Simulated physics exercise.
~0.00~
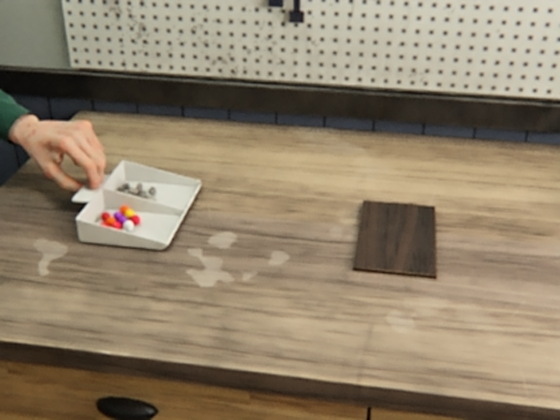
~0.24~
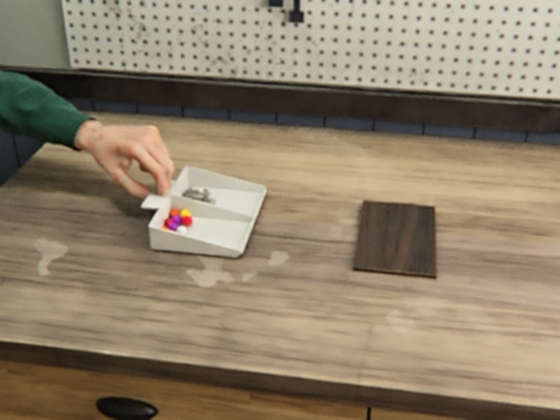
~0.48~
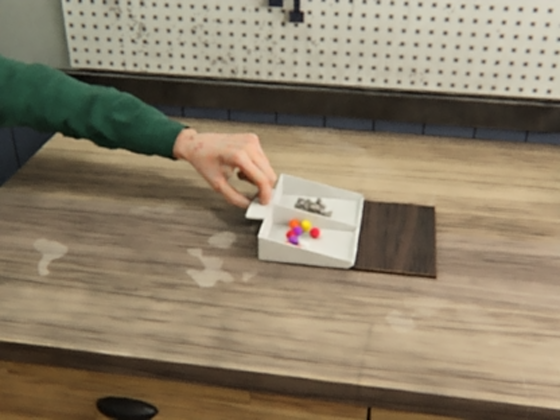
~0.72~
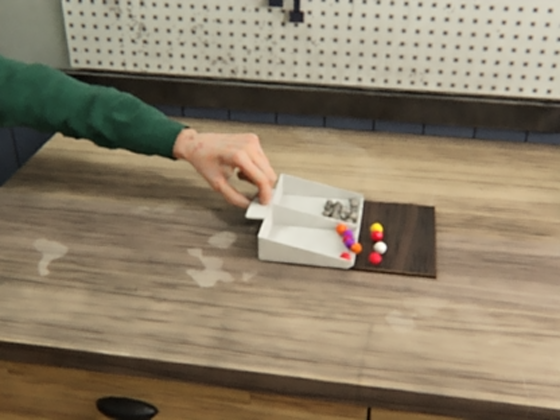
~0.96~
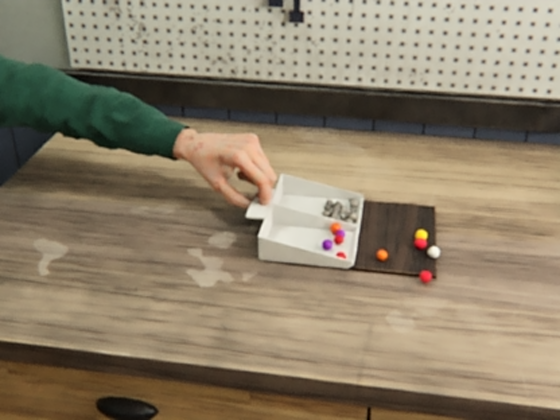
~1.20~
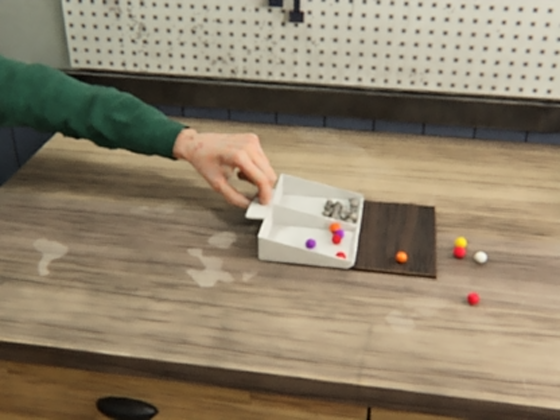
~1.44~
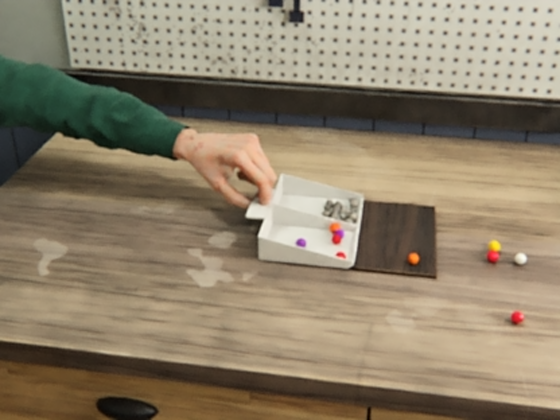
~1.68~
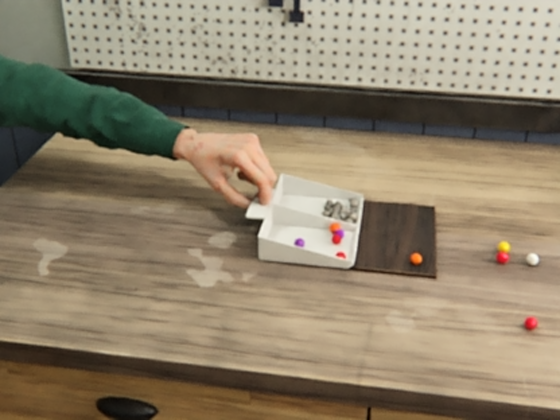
On a wooden counter, a hand slides a white divided tray right against a dark board, spilling some colourful balls beyond it.
